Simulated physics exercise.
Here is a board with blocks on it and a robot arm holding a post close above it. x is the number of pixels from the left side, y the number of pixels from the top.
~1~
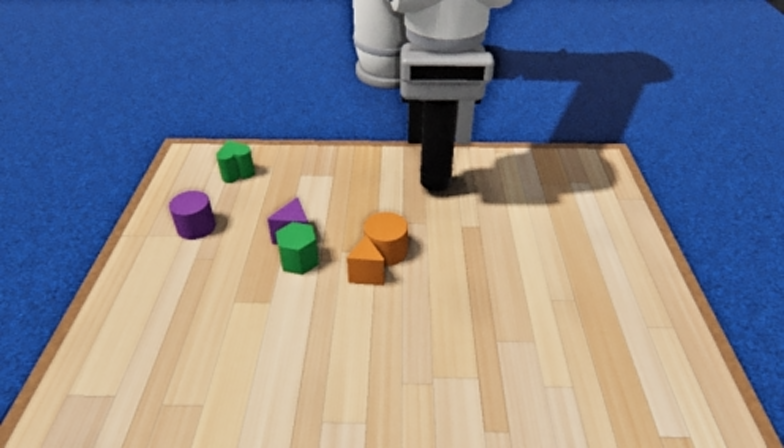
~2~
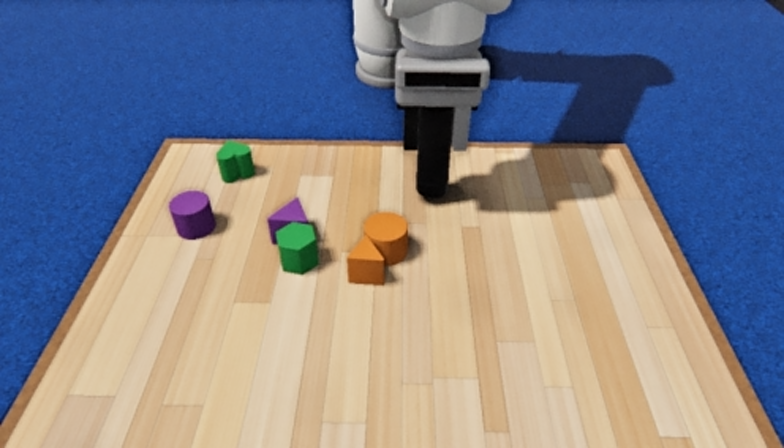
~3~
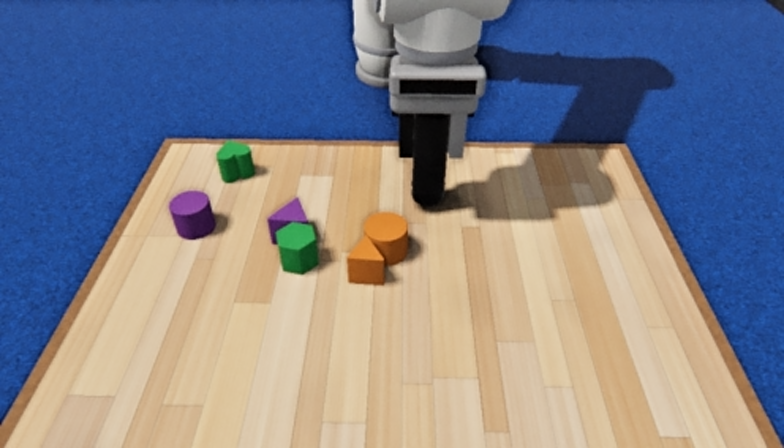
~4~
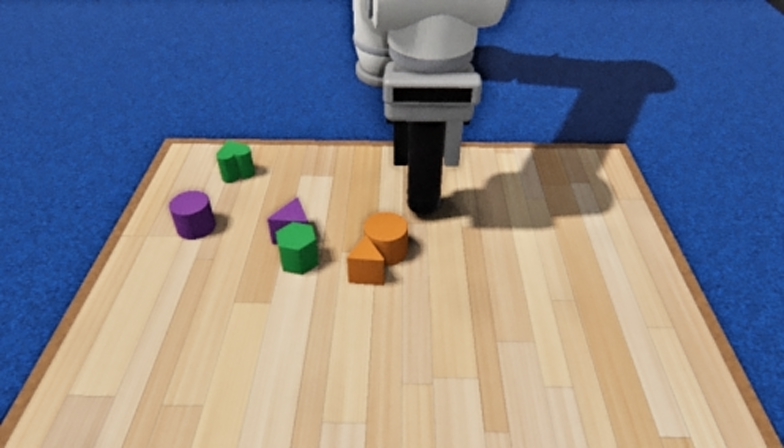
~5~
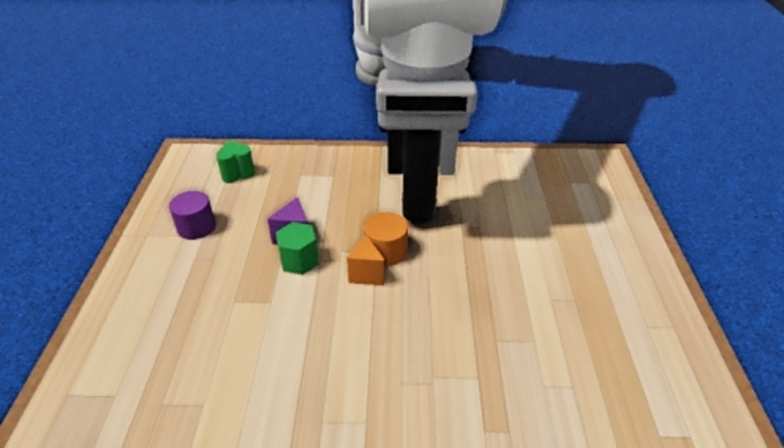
On a wooden board set over a blue surface, a robot arm holding a dark post moves slowly down and slightly left toward the orange circle, while the green, purple and orange blocks stay still.
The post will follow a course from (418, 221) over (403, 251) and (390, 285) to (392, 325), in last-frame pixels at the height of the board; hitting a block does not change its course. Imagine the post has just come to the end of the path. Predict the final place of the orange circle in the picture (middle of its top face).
The middle of its top is at (348, 251).
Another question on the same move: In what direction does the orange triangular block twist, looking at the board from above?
Spin direction: Counter-clockwise.
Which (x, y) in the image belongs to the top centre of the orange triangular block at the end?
My prediction: (337, 275).
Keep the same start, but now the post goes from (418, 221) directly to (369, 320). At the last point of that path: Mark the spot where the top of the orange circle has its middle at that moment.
Top centre: (346, 251).
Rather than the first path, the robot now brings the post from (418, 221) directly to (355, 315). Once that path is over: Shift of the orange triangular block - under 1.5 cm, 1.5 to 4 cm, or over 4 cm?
Range: Over 4 cm.
What follows on the original path. One third of the way, post at (402, 244); orange triangular block at (350, 263), turned 65° anticlockwise; orange circle at (366, 239).
Two thirds of the way, post at (390, 278); orange triangular block at (337, 275), turned 55° anticlockwise; orange circle at (348, 250).
At the end, post at (393, 317); green hexagonal block in place; orange triangular block at (337, 275), turned 55° anticlockwise; orange circle at (348, 250).
